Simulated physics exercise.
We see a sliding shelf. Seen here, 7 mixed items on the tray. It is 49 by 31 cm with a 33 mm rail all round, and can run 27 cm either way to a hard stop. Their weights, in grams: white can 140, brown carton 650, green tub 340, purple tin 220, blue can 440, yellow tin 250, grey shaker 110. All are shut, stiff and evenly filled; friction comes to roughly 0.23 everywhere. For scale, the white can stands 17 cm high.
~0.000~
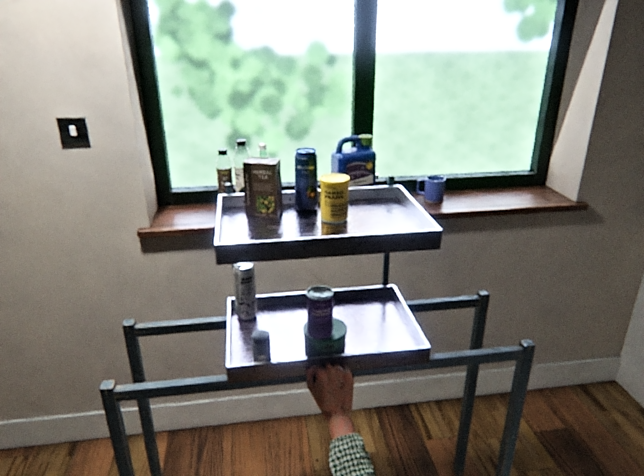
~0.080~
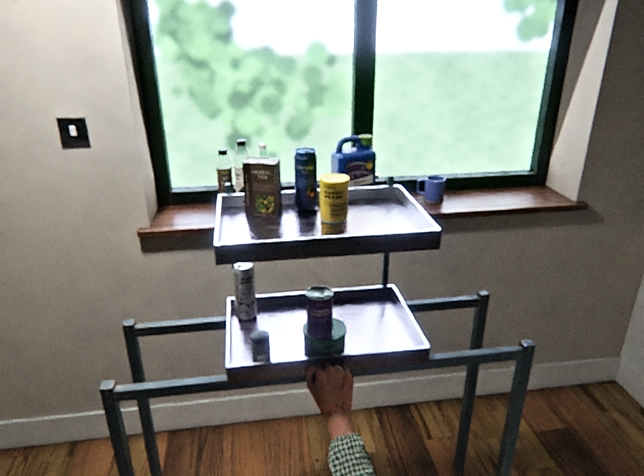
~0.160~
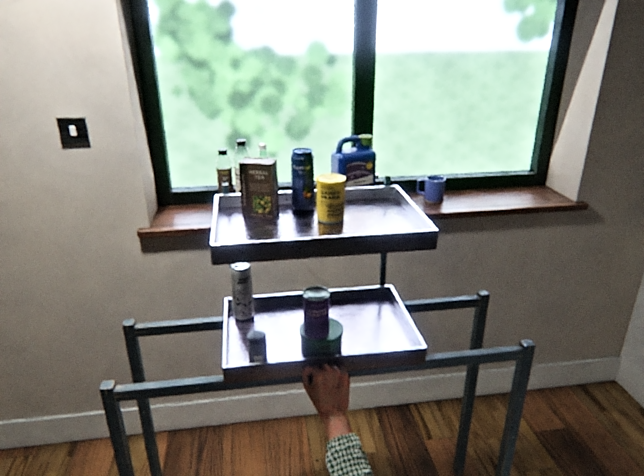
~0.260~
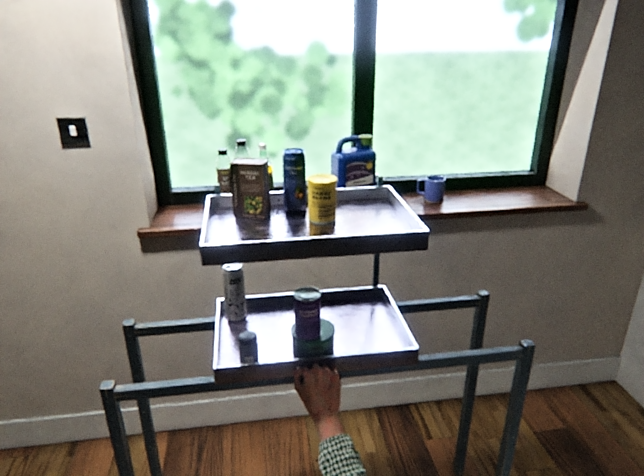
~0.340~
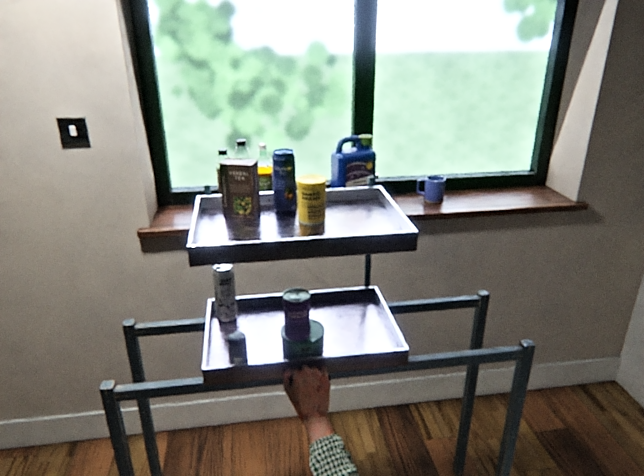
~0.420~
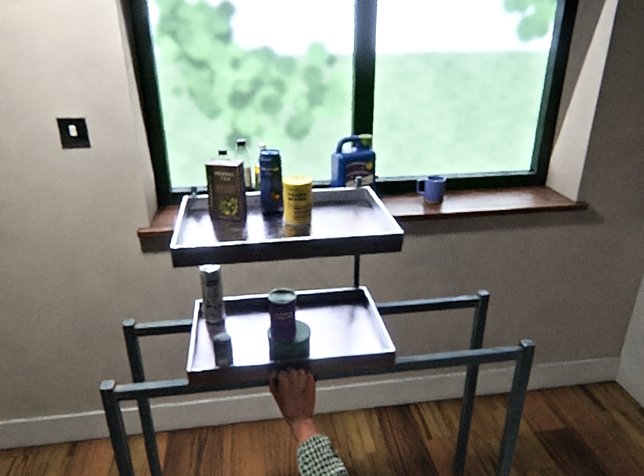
In this clip, a hand grips the front edge of a two-tier sliding shelf holding cans, tins, a carton and other containers; after staying still briefly, the shelf slides left in front of a window, its items moving with it.
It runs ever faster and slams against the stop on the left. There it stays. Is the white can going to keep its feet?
The white can tips over.
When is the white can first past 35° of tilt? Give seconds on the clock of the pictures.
Near 0.9 s.
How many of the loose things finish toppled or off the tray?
1 of them.
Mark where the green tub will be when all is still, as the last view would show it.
Around (166, 354).
After 0.72 s, tray moved 27 cm left; white can slid 2 cm near (139, 299); blue can slid 2 cm; purple tin slid 2 cm.
After 0.82 s, tray moved 27 cm left; white can leaning 27° near (131, 298); brown carton leaning 5°; grey shaker leaning 6°.
After 1.12 s, tray moved 27 cm left; white can now off the tray; purple tin slid 15 cm; yellow tin slid 14 cm.
After 1.42 s, tray moved 27 cm left; purple tin slid 15 cm; yellow tin slid 14 cm; green tub slid 13 cm.
At rest (1.6 s), off the tray and tipped over, white can; not toppled but over 5 cm from the start, brown carton, green tub, purple tin, blue can, yellow tin and grey shaker.
